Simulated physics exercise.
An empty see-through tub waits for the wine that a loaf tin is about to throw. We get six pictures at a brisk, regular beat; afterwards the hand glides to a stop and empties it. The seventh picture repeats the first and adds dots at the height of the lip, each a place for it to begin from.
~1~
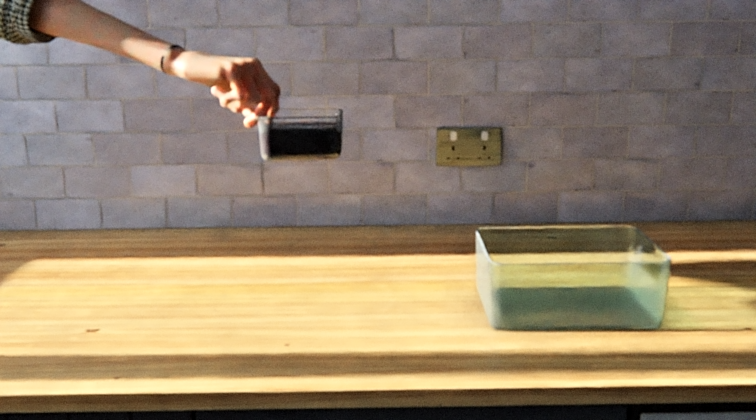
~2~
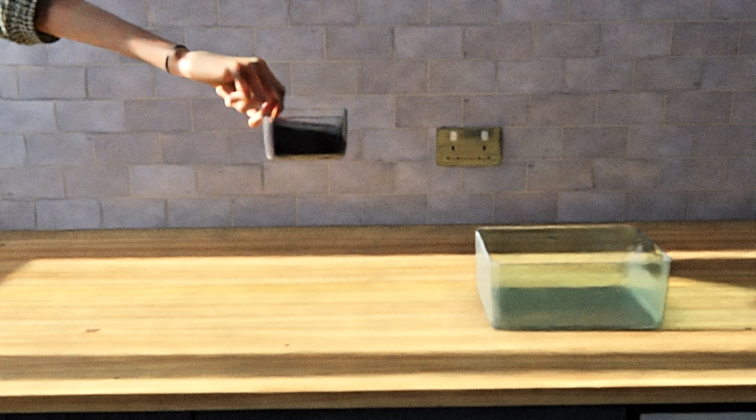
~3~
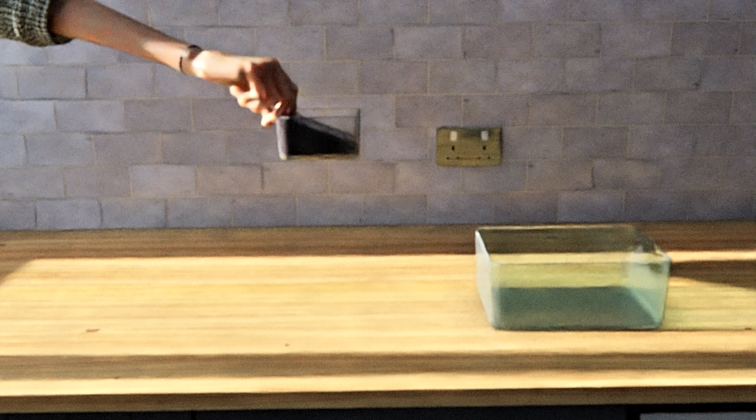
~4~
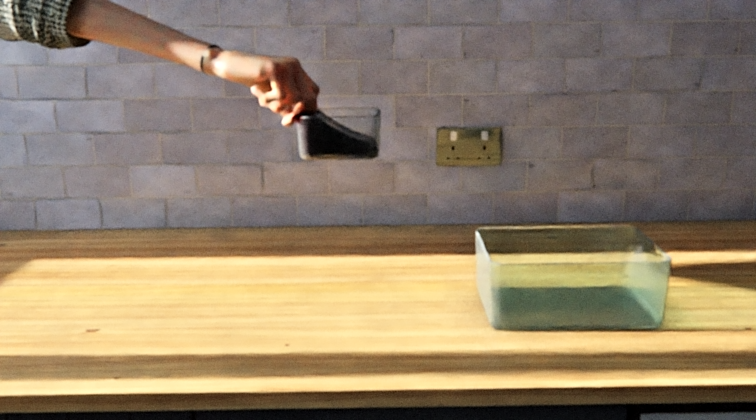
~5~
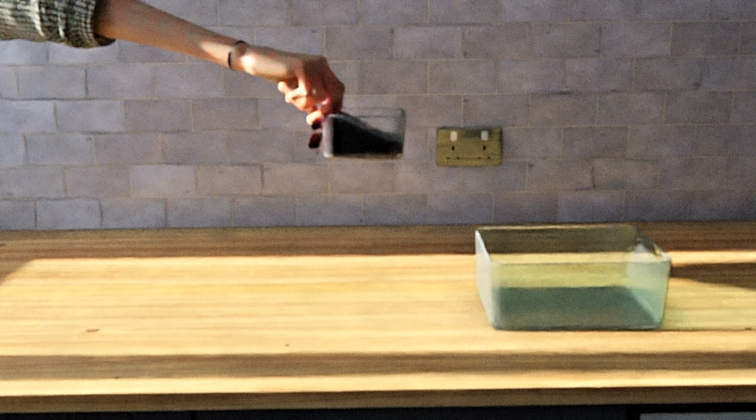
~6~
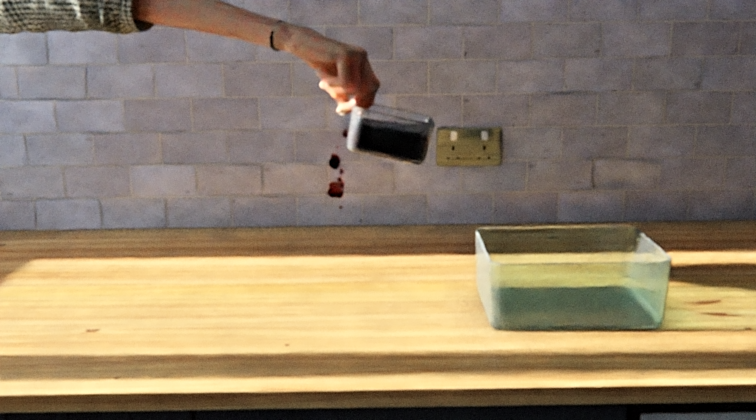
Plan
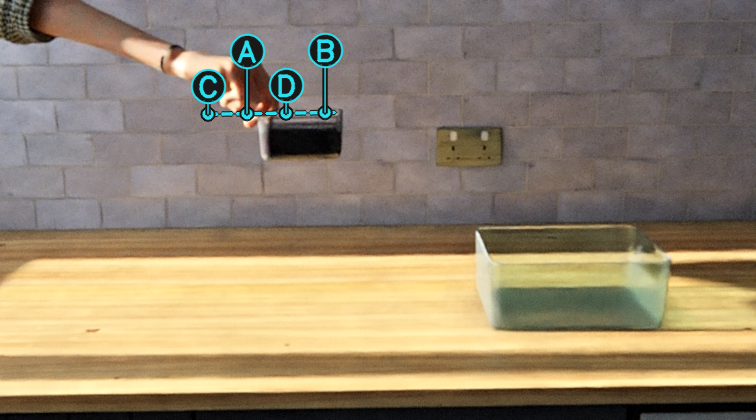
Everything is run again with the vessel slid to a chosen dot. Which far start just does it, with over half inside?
Go for D.
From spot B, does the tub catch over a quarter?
Yes, clearly.
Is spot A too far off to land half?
Yes, that goes wrong.
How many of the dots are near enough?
Two of the four.
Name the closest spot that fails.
A it is.
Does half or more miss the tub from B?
No, that is safe.
On the marked copy, A at (247, 113); B at (325, 112); C at (208, 114); D at (286, 113).
Choosing A, about 23 % lands in the tub, 72 % falls short and 5 % goes beside or beyond.
Choosing B, about 80 % lands in the tub, 13 % falls short and 7 % goes beside or beyond.
Choosing C, about 0 % lands in the tub, 99 % falls short.
Choosing D, about 65 % lands in the tub, 30 % falls short and 5 % goes beside or beyond.
